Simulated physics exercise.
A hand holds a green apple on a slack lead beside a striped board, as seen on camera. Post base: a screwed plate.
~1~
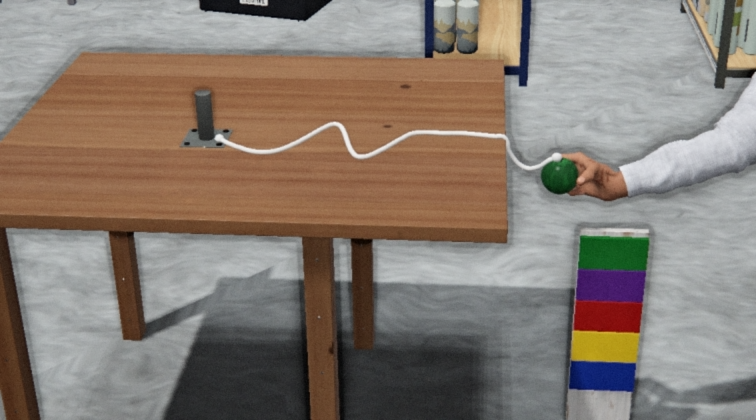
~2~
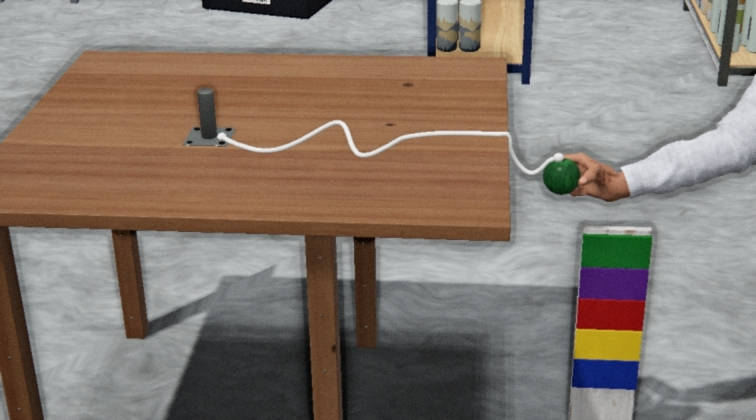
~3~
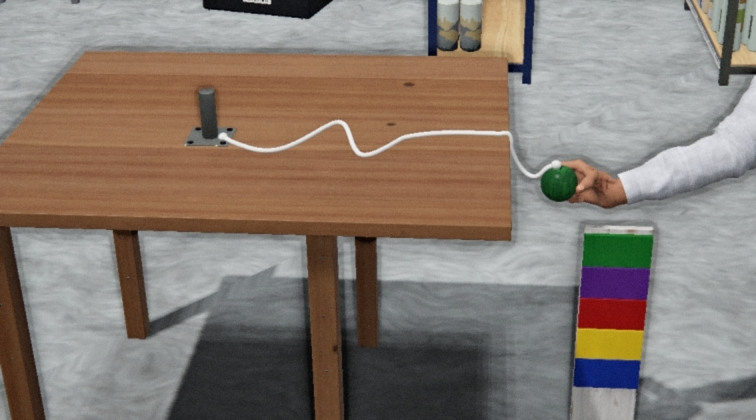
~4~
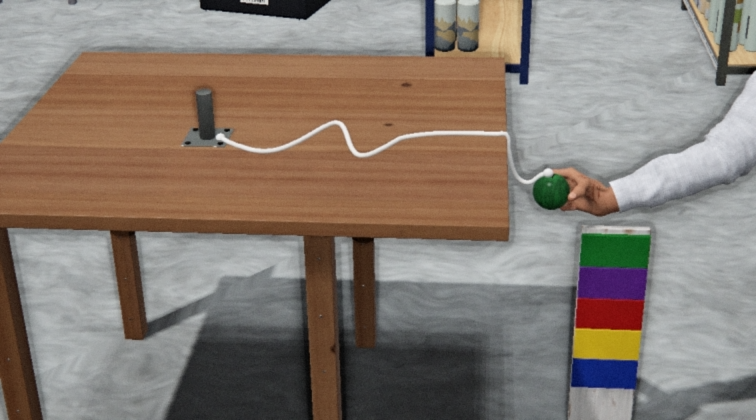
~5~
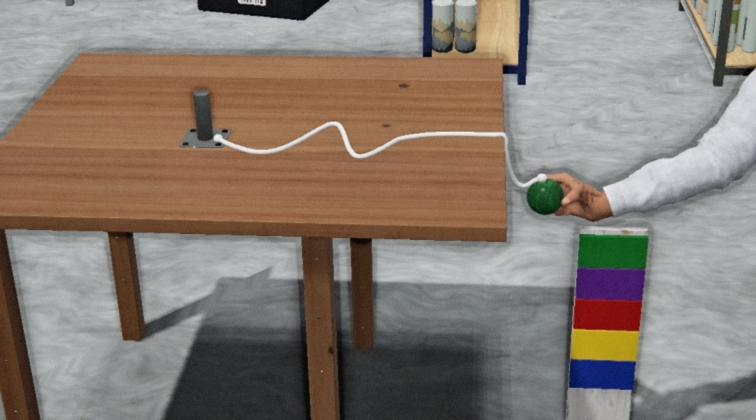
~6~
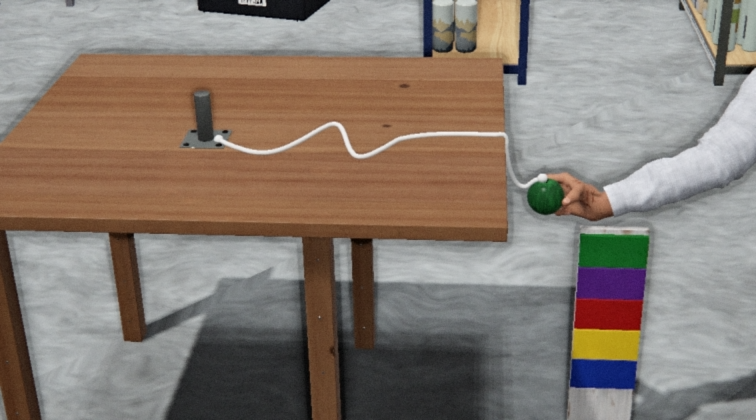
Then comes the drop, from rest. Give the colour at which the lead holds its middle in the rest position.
The lead holds it at yellow.
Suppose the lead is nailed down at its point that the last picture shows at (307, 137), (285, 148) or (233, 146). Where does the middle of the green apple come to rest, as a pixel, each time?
First near (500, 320), then near (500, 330), then near (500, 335).
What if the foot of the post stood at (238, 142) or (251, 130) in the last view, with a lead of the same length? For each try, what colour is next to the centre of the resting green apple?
Answer, in order: Blue, blue.
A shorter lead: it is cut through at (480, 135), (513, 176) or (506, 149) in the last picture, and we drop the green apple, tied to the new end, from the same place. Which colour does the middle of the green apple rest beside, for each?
Green; red; purple.
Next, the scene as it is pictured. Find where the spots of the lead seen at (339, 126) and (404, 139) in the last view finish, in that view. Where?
Point one to (384, 140), point two to (505, 166).
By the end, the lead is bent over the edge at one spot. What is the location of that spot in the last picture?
Around (391, 144).
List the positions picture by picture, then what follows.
Green apple (560, 175); green (614, 255); purple (611, 286); red (608, 318); yellow (605, 348); blue (602, 377), in the first frame.
Green apple (562, 176); lead through (253, 149) (320, 130) (352, 146) (407, 138) (493, 134), in the second frame.
Green apple (560, 183), in the third frame.
Green apple (551, 191); lead through (252, 150) (319, 130) (351, 147) (405, 138) (492, 134), in the fourth frame.
Green apple (545, 196), in the fifth frame.
Green apple (546, 197); lead through (250, 152) (317, 131) (349, 148) (404, 139) (490, 135), in the sixth frame.
Soon after, apple near (531, 339); level with yellow.
After that, apple near (479, 331); level with yellow.
And then, apple near (509, 340); level with yellow.
In the end, apple near (498, 339); level with yellow. Its centre hangs level with the yellow band.
